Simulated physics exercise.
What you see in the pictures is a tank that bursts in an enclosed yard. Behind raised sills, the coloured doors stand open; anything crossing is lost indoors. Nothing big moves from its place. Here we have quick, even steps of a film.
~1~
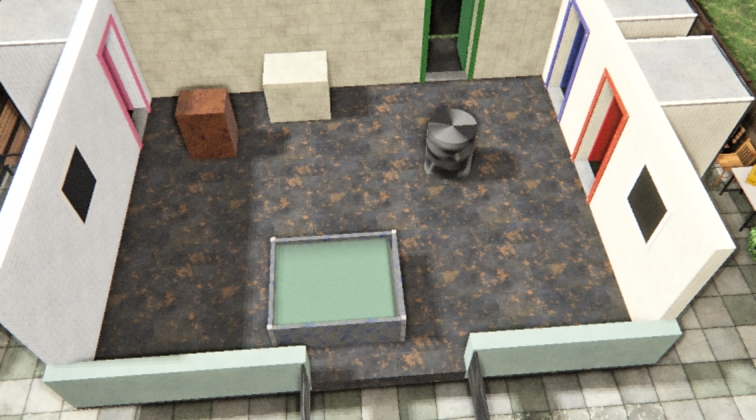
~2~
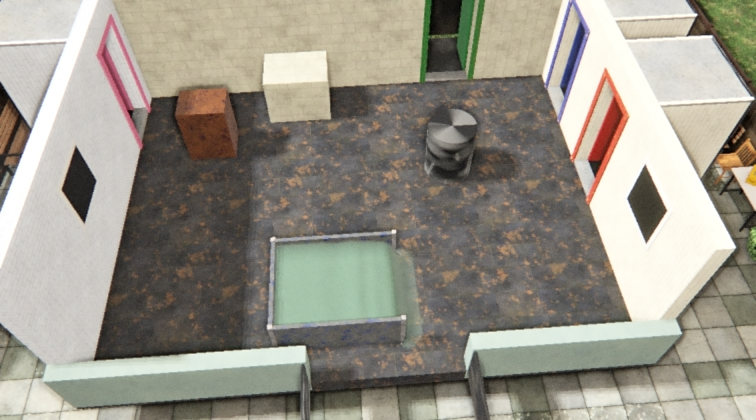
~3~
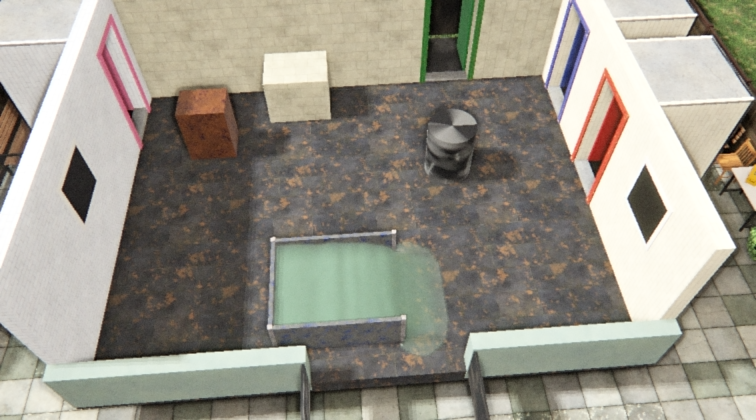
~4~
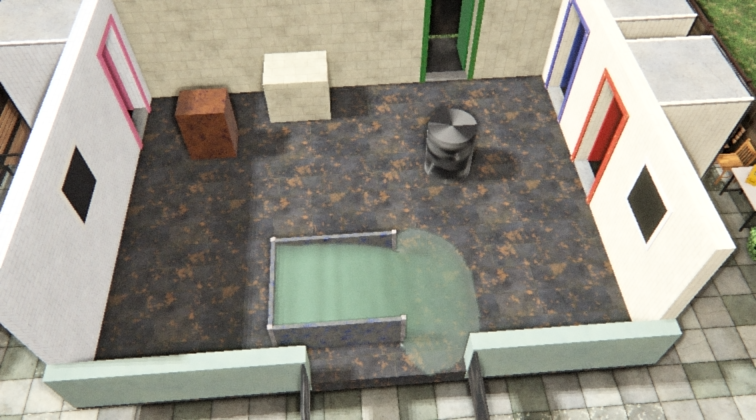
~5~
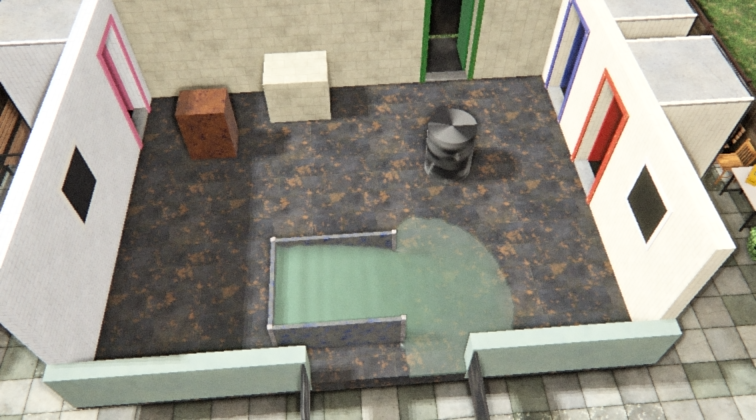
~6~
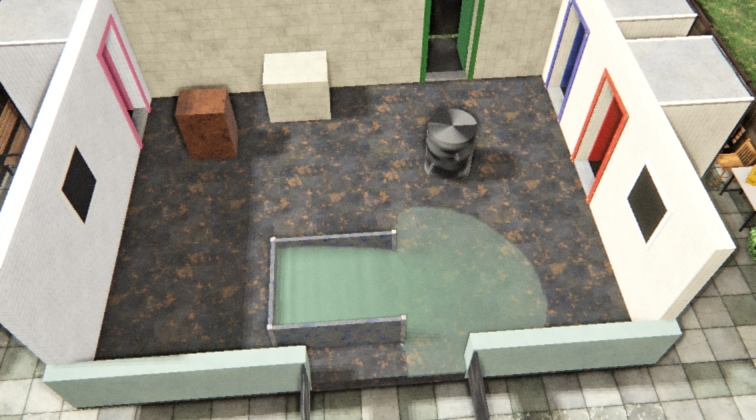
We see an open tank of greenish water standing still in a walled yard with coloured doorways, then its right side gives way and water pours out, spreading rightward across the dark floor in a widening, rounded sheet.
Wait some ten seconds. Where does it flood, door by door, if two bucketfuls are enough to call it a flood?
At the green door it floods; at the red door it floods; at the blue door it does not flood; at the pink door it does not flood.
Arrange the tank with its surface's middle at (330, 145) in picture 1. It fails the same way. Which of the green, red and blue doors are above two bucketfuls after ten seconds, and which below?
The green door overshoots the limit, the red door falls short, and the blue door overshoots the limit.
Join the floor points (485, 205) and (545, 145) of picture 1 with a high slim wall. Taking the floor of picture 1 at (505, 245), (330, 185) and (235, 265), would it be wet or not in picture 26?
Results in order: Swamped / bone-dry / bone-dry.
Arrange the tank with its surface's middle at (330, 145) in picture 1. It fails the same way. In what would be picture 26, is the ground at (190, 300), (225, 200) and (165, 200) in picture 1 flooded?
In order: Untouched, untouched, untouched.
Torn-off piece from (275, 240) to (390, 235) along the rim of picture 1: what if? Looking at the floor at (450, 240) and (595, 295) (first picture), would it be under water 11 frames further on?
Order as given: Unwetted, then unwetted.
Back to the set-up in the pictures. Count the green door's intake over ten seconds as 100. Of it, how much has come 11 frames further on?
Close to 0 percent.
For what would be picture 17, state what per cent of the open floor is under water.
Estimate: Some 25 in a hundred.
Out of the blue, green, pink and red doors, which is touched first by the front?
It's the door marked red.
A moment on, water covers 20 % of the floor; the green door not reached, the red door not reached, the blue door not reached, the pink door not reached.
Next, water covers 25 % of the floor; the green door not reached, the red door under two buckets in, the blue door not reached, the pink door not reached.
Then, water covers 30 % of the floor; the green door not reached, the red door over two buckets in, the blue door wet at the sill, nothing in, the pink door not reached.
Later, water covers 45 % of the floor; the green door under two buckets in, the red door over two buckets in, the blue door wet at the sill, nothing in, the pink door not reached.
In the end, water covers 70 % of the floor; the green door over two buckets in, the red door over two buckets in, the blue door under two buckets in, the pink door not reached.
